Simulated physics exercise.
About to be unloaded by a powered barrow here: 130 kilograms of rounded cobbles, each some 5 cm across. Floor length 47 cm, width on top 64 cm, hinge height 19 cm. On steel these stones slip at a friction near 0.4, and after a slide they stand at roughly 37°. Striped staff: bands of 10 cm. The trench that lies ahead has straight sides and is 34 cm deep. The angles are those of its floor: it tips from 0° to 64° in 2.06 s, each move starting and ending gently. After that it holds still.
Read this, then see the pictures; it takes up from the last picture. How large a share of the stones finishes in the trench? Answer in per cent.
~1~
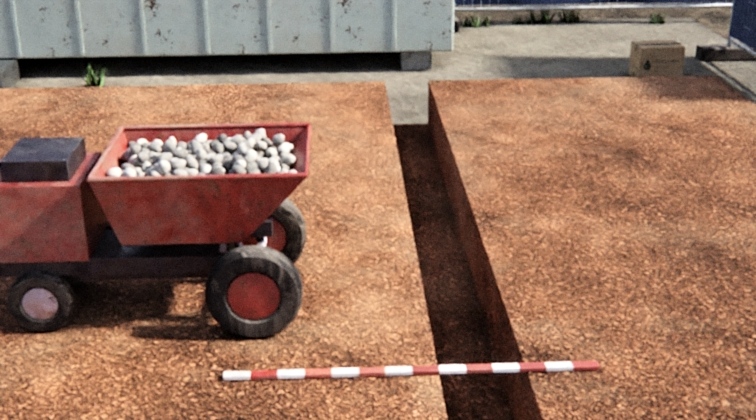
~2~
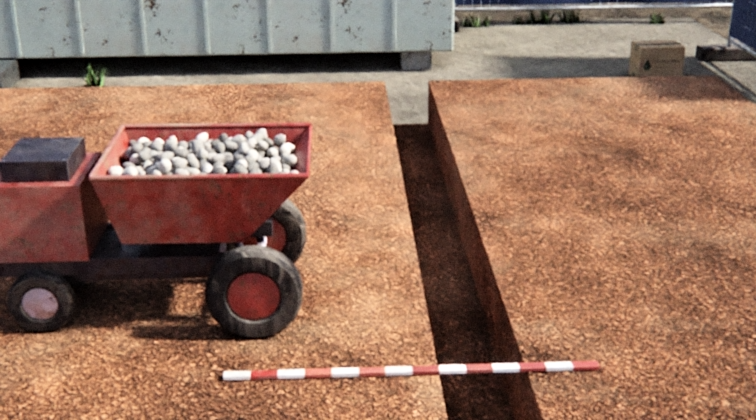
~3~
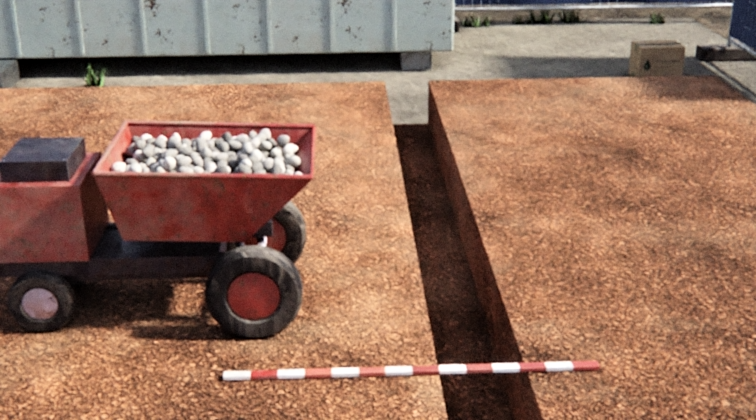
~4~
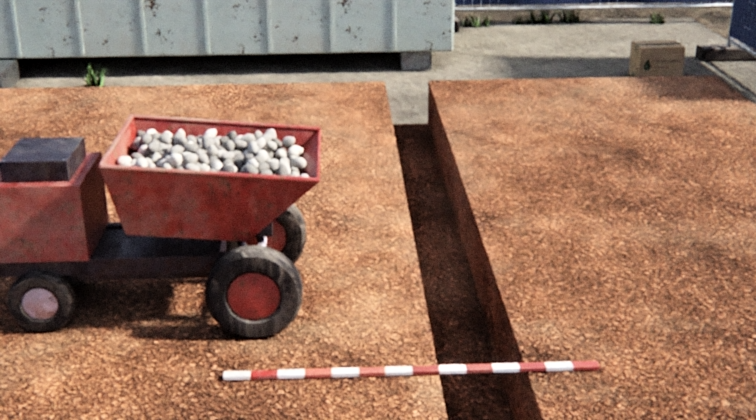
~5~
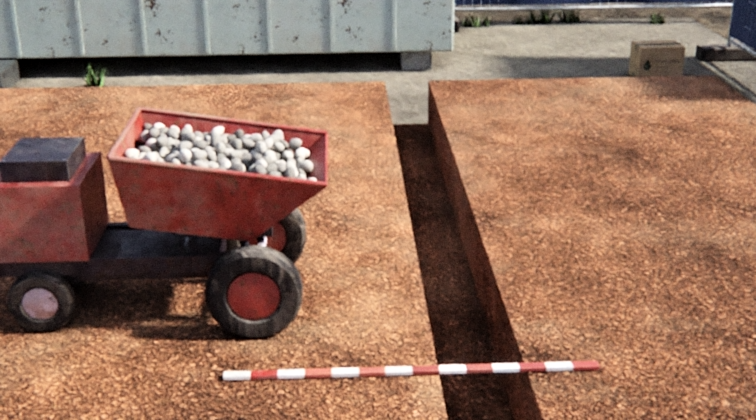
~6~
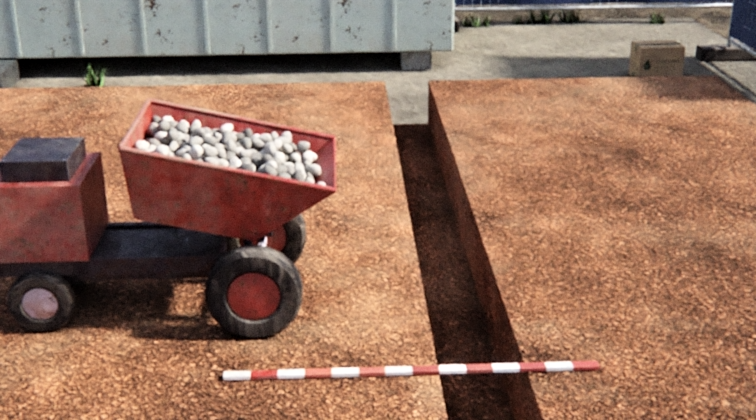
A share of about 85 per cent.
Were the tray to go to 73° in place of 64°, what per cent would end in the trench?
I'd guess some 75 in a hundred.
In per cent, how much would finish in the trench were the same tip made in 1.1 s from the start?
It would come to roughly 90 per cent.
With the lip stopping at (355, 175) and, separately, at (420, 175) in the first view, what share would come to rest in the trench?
From the first spot near 95, from the second near 40 per cent.
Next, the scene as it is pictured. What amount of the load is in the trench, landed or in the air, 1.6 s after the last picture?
Something like 25 in a hundred.
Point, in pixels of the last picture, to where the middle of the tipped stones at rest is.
Their middle ends up near (455, 342).
Then, 0.9 s after the last picture the floor is at 54°, 100 % in the tray; the foremost stones are at (391, 227).
Then, 1.6 s after the last picture the floor is at 64°, 61 % in the tray, 14 % short of the trench, 25 % in the trench; the foremost stones are at (491, 346).
Then, 1.9 s after the last picture the floor is at 64°, 36 % in the tray, 16 % short of the trench, 48 % in the trench; the foremost stones are at (493, 345).
Then, 3.9 s after the last picture the floor is at 64°, 0 % in the tray, 15 % short of the trench, 85 % in the trench; the foremost stones are at (493, 345).
